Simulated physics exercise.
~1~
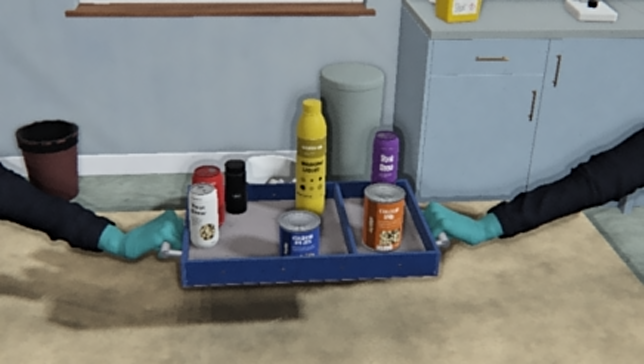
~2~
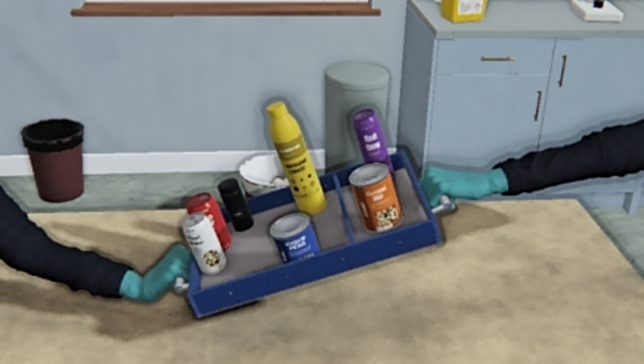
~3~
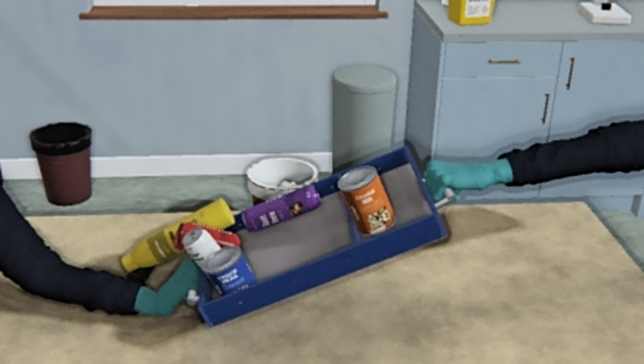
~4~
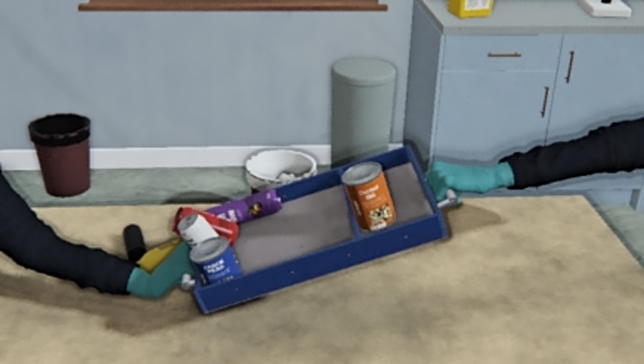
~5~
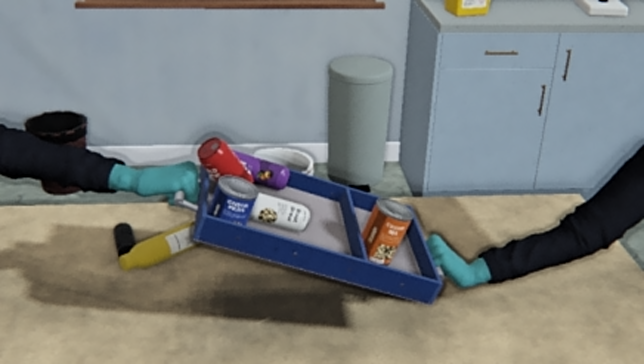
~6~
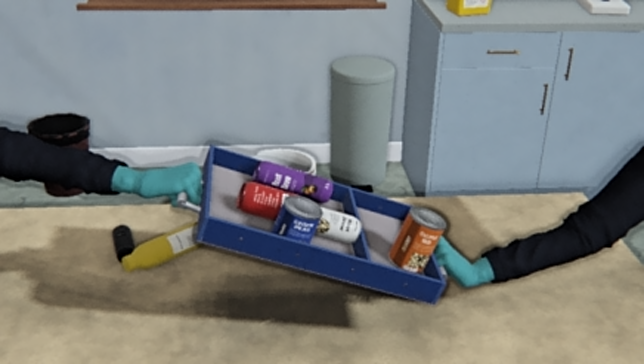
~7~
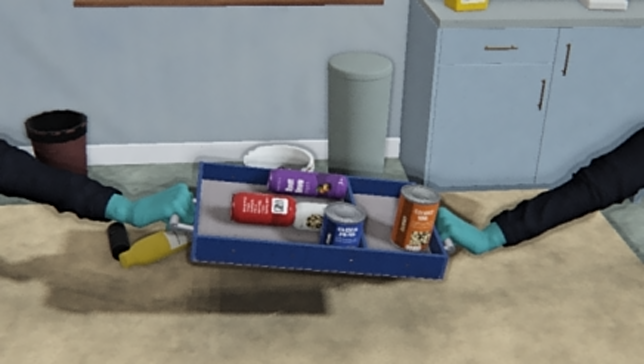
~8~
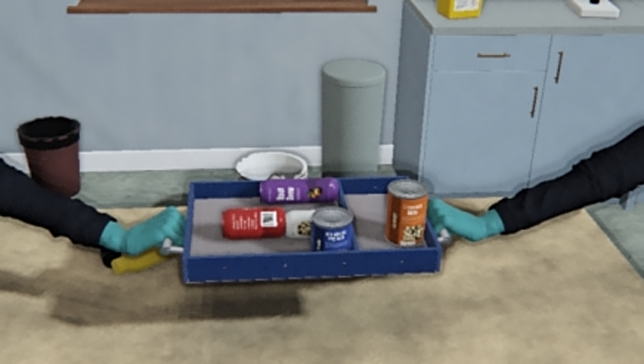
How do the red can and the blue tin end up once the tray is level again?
The red can has toppled and lies on its side in the tray, while the blue tin is still standing on its base.
At the start, two gloved hands hold a blue tray level above a table, with all its cans, tins and bottles standing upright. The left side dips, and the yellow bottle and black shaker topple off that end while the purple can falls over and the blue tin slides left. The hands then tip the tray down to the right, and the red, white and purple cans lie on their sides as the blue tin slides back across. Finally the tray comes level, with those three cans lying down, the blue and orange tins upright, and the yellow bottle outside by the left hand.
